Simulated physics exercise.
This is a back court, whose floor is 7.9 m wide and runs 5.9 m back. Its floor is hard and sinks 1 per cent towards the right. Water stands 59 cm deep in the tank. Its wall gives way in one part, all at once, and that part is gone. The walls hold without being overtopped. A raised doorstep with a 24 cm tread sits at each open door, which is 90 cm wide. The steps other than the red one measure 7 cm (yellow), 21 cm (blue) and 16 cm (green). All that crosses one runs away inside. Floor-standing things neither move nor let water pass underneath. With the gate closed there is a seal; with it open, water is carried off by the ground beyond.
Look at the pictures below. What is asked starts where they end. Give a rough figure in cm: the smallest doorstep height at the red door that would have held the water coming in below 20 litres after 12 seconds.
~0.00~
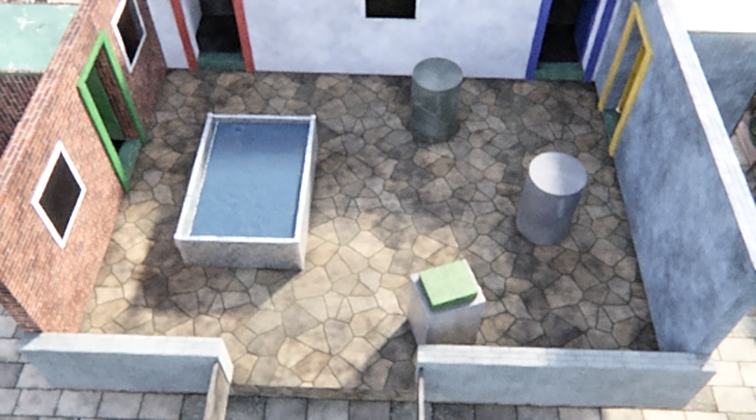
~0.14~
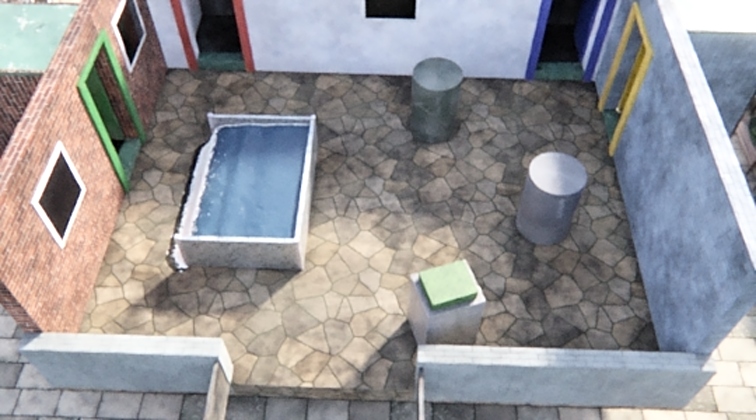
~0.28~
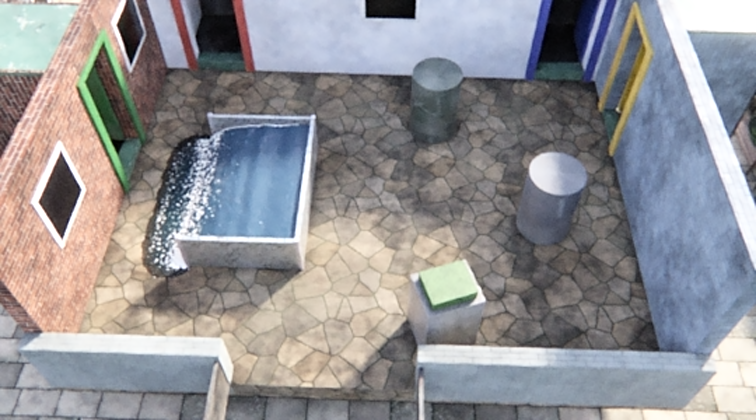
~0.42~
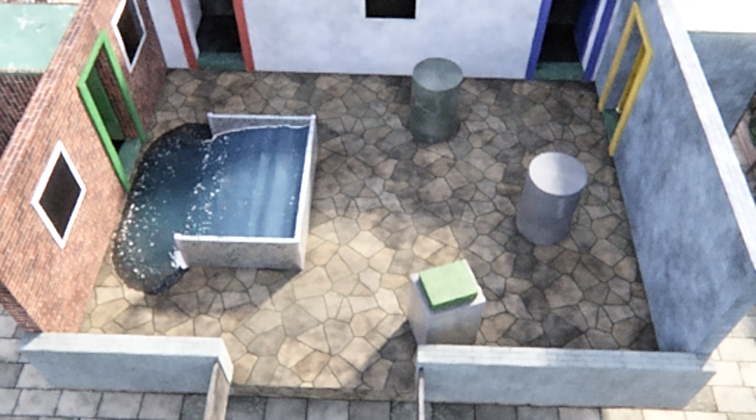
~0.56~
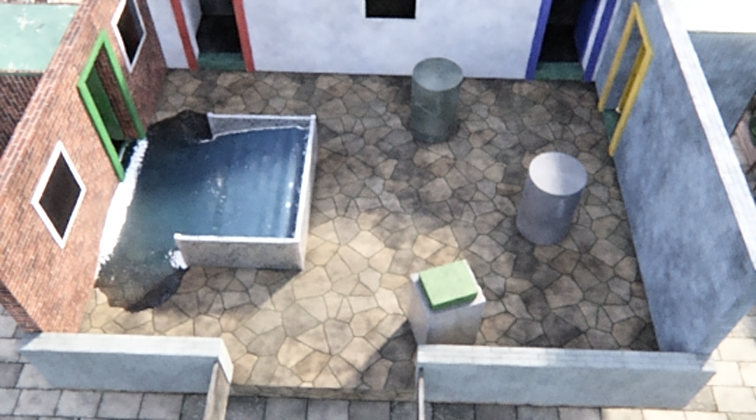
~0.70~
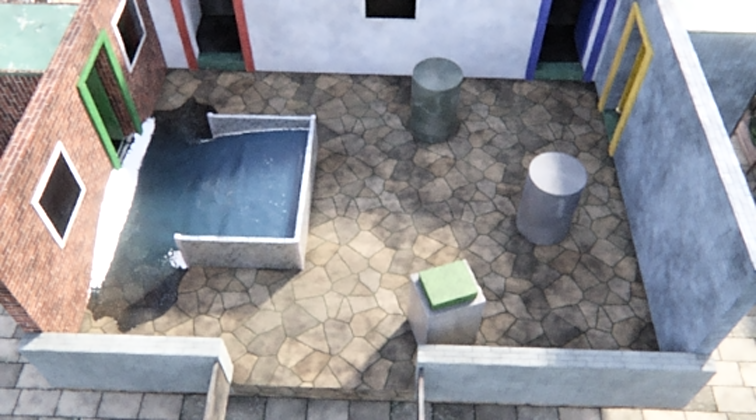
16 cm.
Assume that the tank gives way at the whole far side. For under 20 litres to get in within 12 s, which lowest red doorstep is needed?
Some 23 cm.
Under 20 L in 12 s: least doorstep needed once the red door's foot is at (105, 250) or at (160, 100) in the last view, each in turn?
In turn: About 30 cm, about 9.5 cm.
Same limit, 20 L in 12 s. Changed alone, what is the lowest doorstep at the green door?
Door green, min height approx. 34 cm.
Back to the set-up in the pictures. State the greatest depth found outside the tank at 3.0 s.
I'd estimate roughly 27 cm.
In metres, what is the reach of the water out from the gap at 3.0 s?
The front sits around 4.2 m out.
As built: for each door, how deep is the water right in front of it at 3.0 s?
In cm: Yellow 0, blue 0, red 21, green 17.
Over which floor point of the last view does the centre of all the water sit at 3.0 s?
I'd put it close to (199, 206).
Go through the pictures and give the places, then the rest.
In the first picture, the tank at (251, 177) is whole and still, 59 cm deep; the red door at (212, 25) is dry.
In the second picture, the gap is at (204, 193), the front 0.3 m out at (173, 261); the back of the tank holds 59 cm.
In the third picture, water pours out at (204, 194) and has run 0.7 m, to (147, 250); about 11 cm deep outside, 59 cm at the back.
In the fourth picture, the gap is at (204, 194), the front 1.2 m out at (120, 236); the back of the tank holds 57 cm.
In the fifth picture, water pours out at (204, 195) and has run 1.4 m, to (119, 177); about 10 cm deep outside, 49 cm at the back.
In the sixth picture, the front is at (111, 177), 1.5 m from the gap at (204, 195); 4.6 m2 of floor is wet, 50 cm left at the back; the red door at (212, 25), 3.1 m from the gap, is still 1.1 m from the nearest water.
After 1.4 s water covers 15 % of the floor, deepest (41 cm) near (120, 210); it has not reached the red door.
After 3.0 s water covers 35 % of the floor, deepest (27 cm) near (167, 72); 21 cm at the red door, 4 litres in over its 19 cm doorstep.
After 12.0 s water covers 95 % of the floor, deepest (9 cm) near (656, 382); 4 cm at the red door, 9 litres in over its 19 cm doorstep.
At the red door as built, the water arrived by 1.9 s and peaked near 22 cm at 2.6 s.
Run again over the same 12 s with other heights there, 33 litres in over 14.5 cm, 7 litres over 19.5 cm. The limit of 20 litres is kept from about 16 cm up.
